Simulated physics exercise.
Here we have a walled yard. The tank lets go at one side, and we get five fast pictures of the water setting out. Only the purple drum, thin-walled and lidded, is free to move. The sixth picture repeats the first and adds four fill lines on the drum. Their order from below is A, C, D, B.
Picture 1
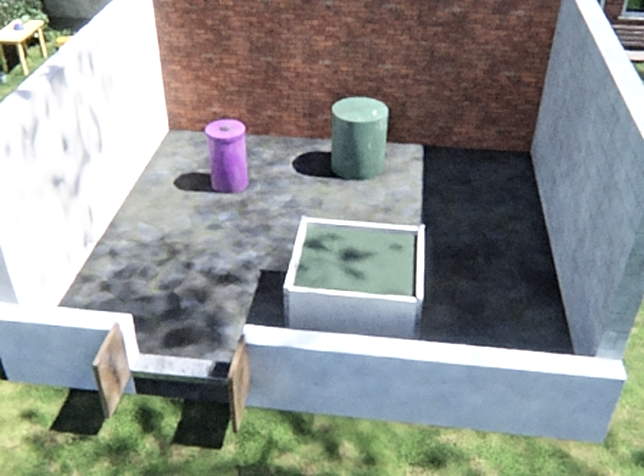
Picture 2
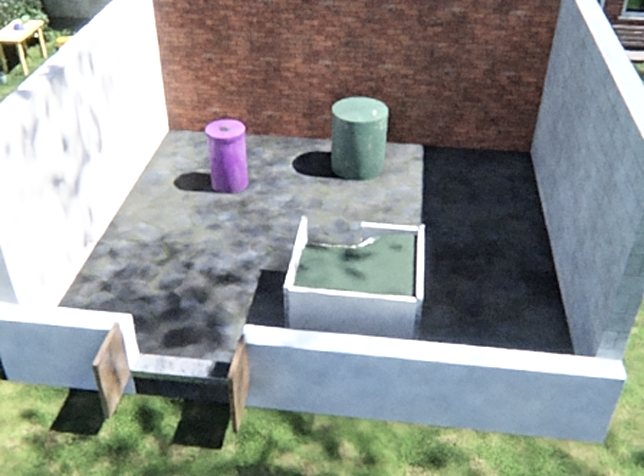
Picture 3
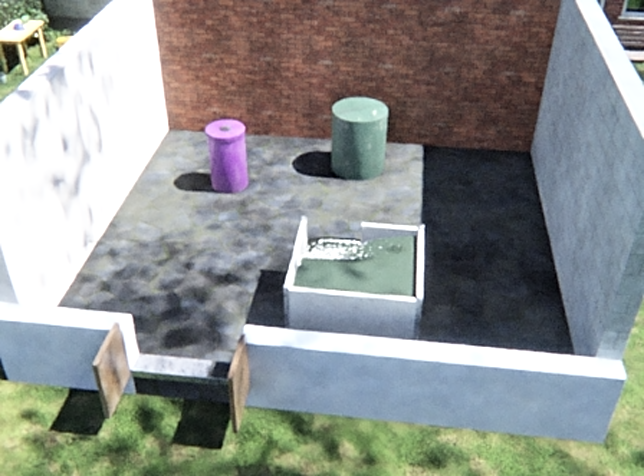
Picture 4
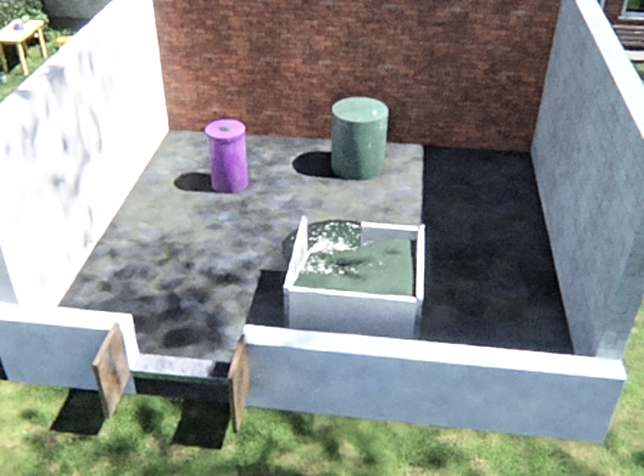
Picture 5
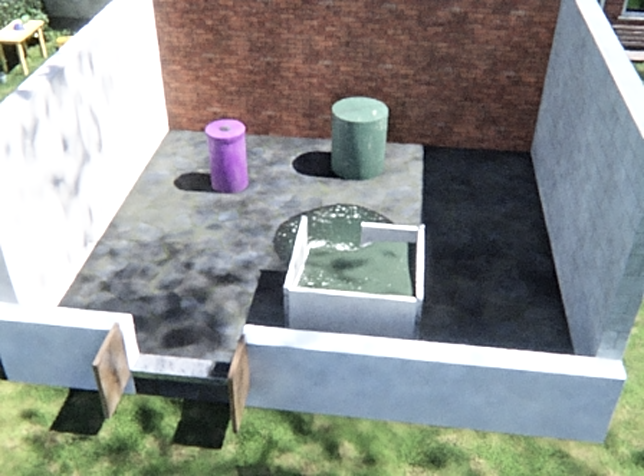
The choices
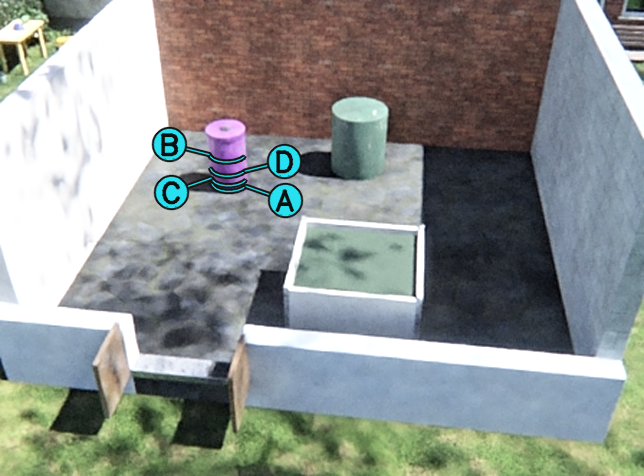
At first, a walled yard holds a purple drum, a larger green cylinder and a white-walled tank full of greenish water. Part of the tank's back wall opens, and the water churns and drops inside, then spreads across the ground behind the tank, while the purple drum stays still.
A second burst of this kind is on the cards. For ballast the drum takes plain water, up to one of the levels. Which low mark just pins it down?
Go for C.
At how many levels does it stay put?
Three of the four.
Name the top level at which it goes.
That would be A.
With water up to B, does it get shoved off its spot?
No.
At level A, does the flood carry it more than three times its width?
No, less.
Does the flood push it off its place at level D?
No, not at all.
In cyan, A at (226, 191); B at (223, 162); C at (225, 185); D at (224, 176); from the bottom up A, C, D, B.
If A is chosen, it is pushed about twice its own width away.
If B is chosen, it does not move.
If C is chosen, it does not move.
If D is chosen, it does not move.
